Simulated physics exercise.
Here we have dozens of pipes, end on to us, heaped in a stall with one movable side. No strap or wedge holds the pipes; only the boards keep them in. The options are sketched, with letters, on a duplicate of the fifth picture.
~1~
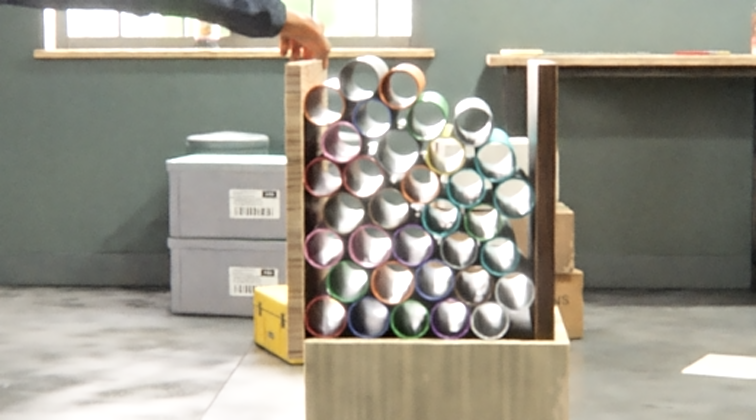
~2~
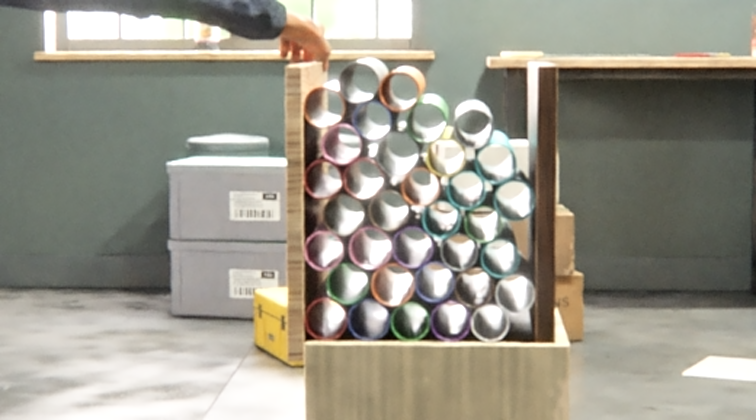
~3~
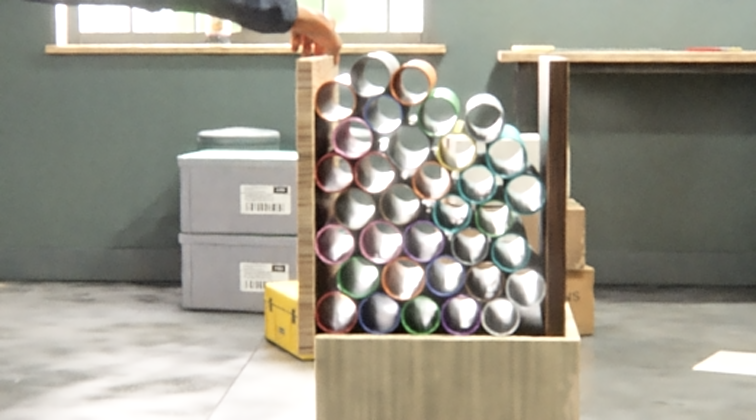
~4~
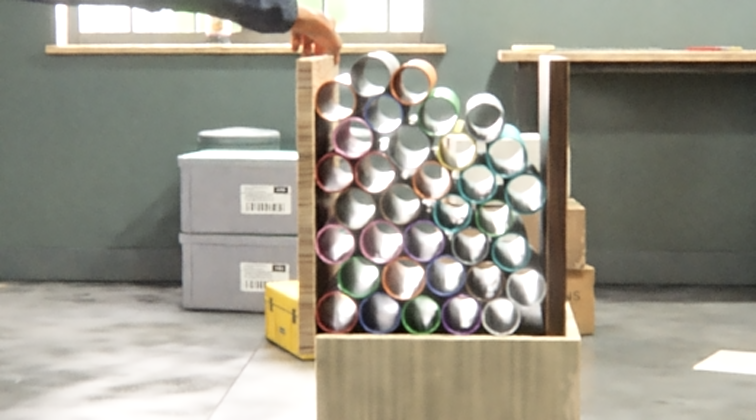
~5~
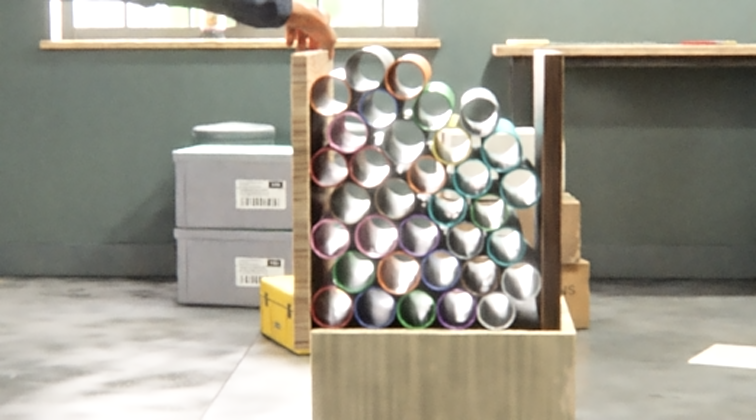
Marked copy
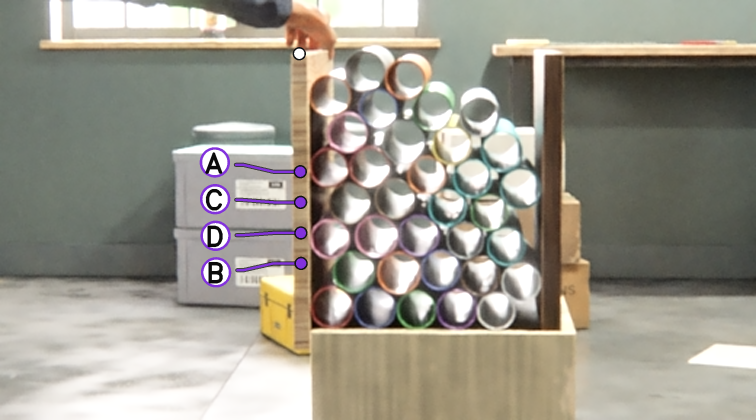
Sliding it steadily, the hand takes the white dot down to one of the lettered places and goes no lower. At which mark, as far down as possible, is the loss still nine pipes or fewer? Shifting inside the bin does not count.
The lowest mark that will do is B.
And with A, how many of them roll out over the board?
The count is two.
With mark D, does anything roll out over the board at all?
At D: Yes.
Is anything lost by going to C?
At C: Yes.
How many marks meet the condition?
Four of them.
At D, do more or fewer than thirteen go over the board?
At D, fewer than thirteen.
On the marked copy, A at (300, 172); B at (301, 263); C at (300, 202); D at (301, 233); the white dot at (299, 54).
Following B. Soon after the start, top of the board (309, 142).
Later, top of the board (310, 238).
In the end, top of the board (310, 262), about six out over the board.
As for the rest, A two out over the board; C about four out over the board; D about six out over the board.
